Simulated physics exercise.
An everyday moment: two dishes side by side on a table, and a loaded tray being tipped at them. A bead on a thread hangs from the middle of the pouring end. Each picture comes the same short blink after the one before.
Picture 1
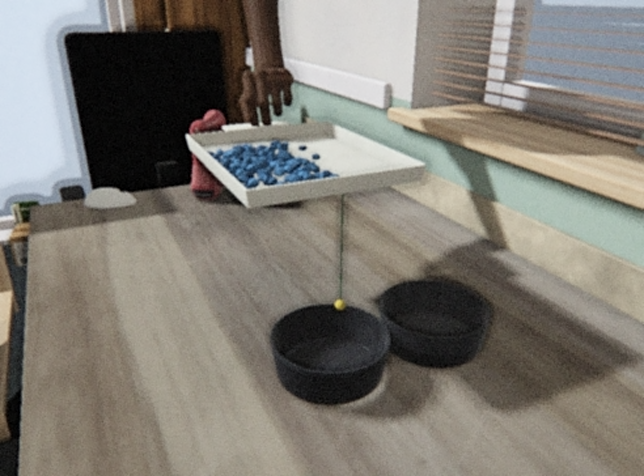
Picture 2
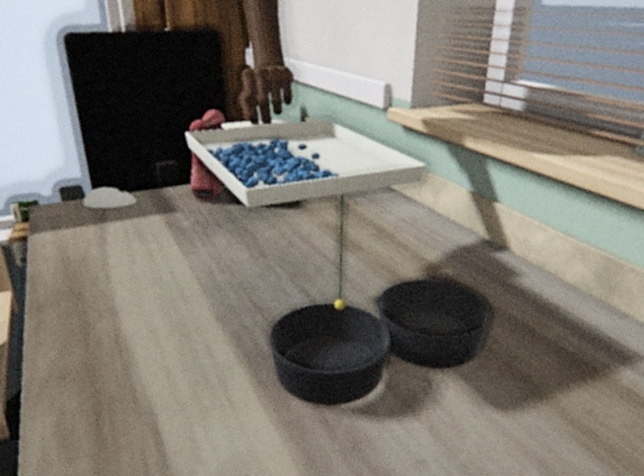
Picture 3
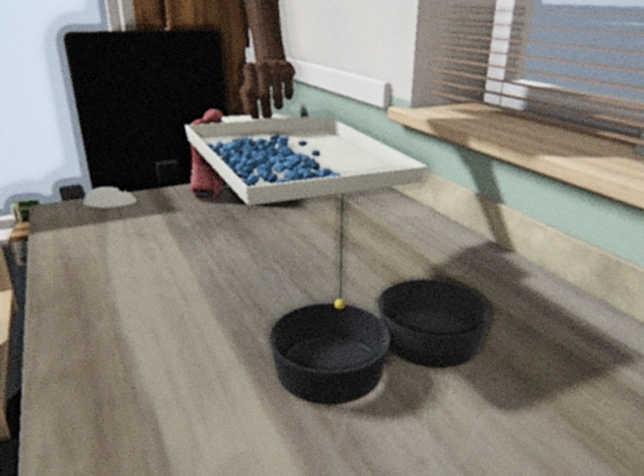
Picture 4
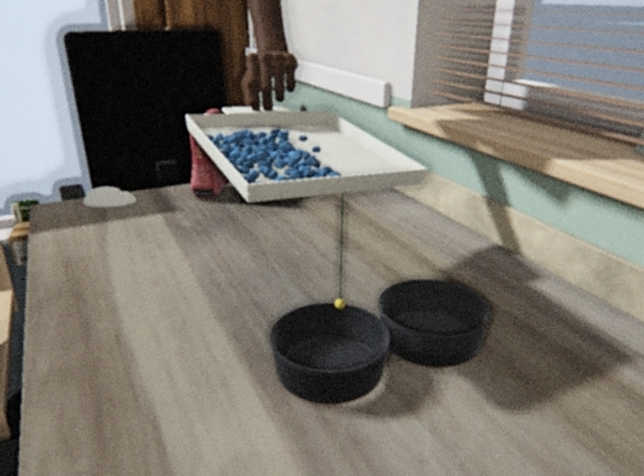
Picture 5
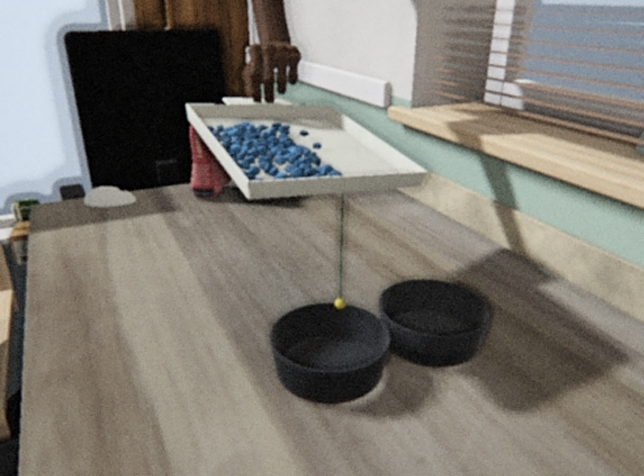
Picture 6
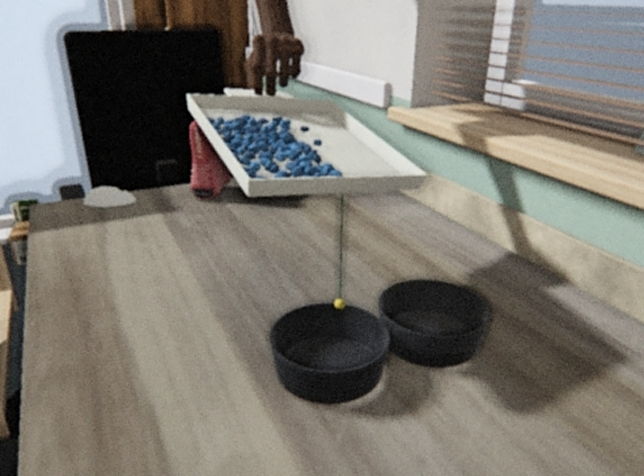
White tray of small blue stones slowly tilting above two dark round dishes on a wooden table, its back edge rising.
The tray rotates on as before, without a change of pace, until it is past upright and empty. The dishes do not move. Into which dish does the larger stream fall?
The right-hand dish gets more.
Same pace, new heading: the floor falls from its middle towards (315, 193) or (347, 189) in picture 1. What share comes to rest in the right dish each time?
First some 0, then 20 per cent.
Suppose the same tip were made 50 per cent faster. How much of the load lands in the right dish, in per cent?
Roughly 90 in a hundred.
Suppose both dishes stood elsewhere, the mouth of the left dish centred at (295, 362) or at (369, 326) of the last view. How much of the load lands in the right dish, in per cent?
Roughly 60 per cent, and 30 per cent.
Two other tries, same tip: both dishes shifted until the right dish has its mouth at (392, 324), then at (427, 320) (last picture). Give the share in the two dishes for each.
In turn 70 and 80 in a hundred.
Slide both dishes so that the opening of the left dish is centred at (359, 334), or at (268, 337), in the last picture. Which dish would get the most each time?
In turn: The right-hand dish; right.
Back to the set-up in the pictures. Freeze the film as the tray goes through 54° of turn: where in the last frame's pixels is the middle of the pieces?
Near (366, 167).
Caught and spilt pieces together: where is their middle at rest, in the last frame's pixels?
At about (425, 329).
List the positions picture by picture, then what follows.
In the first frame, corners of the pouring end at (248, 189) and (422, 164), level; middle of the load at (273, 166), aquarium stones; left dish at (359, 384); right dish at (467, 349); bead on its thread at (340, 305).
In the second frame, corners of the pouring end at (248, 188) and (422, 164), level; middle of the load at (272, 165).
In the third frame, corners of the pouring end at (248, 186) and (423, 166), tipped barely, lowest at the right corner; middle of the load at (272, 161).
In the fourth frame, corners of the pouring end at (249, 183) and (423, 168), tipped a little, lowest at the right corner; middle of the load at (273, 156).
In the fifth frame, corners of the pouring end at (250, 180) and (424, 171), tipped a little, lowest at the right corner; middle of the load at (273, 151).
In the sixth frame, corners of the pouring end at (251, 178) and (423, 174), tipped a little, lowest at the right corner; middle of the load at (274, 147); left dish at (358, 384); right dish at (467, 348).
Soon, tray tipped steeply; nearly all on the tray; a stray few in the right dish; a stray few in the air.
A while on, tray tipped right over; about two thirds on the tray; a stray few in the left dish; about a quarter in the right dish; about a quarter in the air.
Towards the end, tray tipped past a quarter turn; a stray few in the left dish; nearly all in the right dish; a stray few outside both.
Finally, tray tipped past a quarter turn; a stray few in the left dish; nearly all in the right dish; a stray few outside both.
